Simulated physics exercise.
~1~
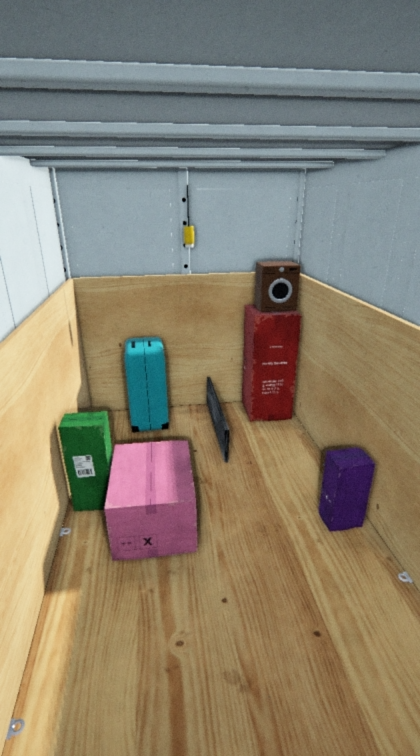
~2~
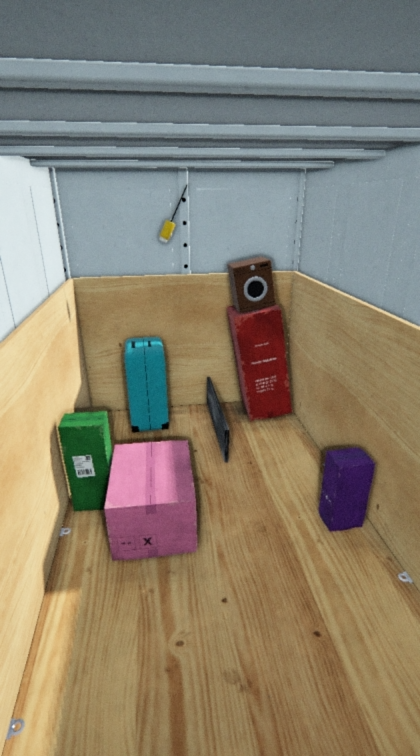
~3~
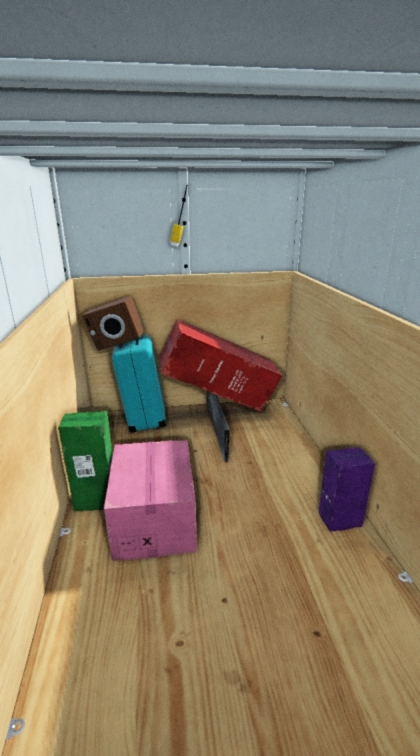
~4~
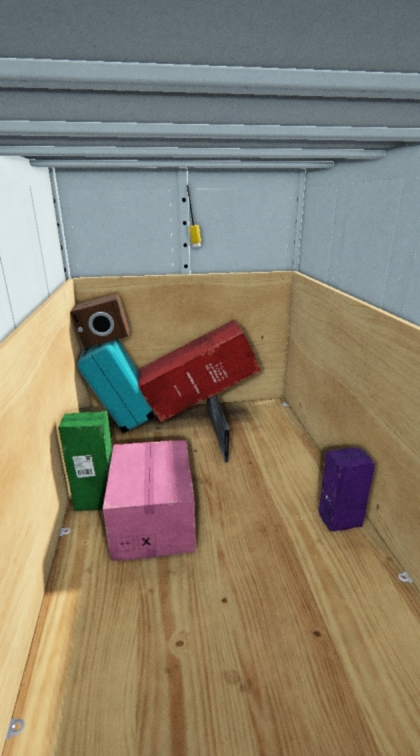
In the video, a brown appliance stacked on a tall red box in a van's load bay leans left with it, then both topple leftward, the appliance landing beyond a turquoise case that ends up leaning, while the green, pink and purple boxes stay put.
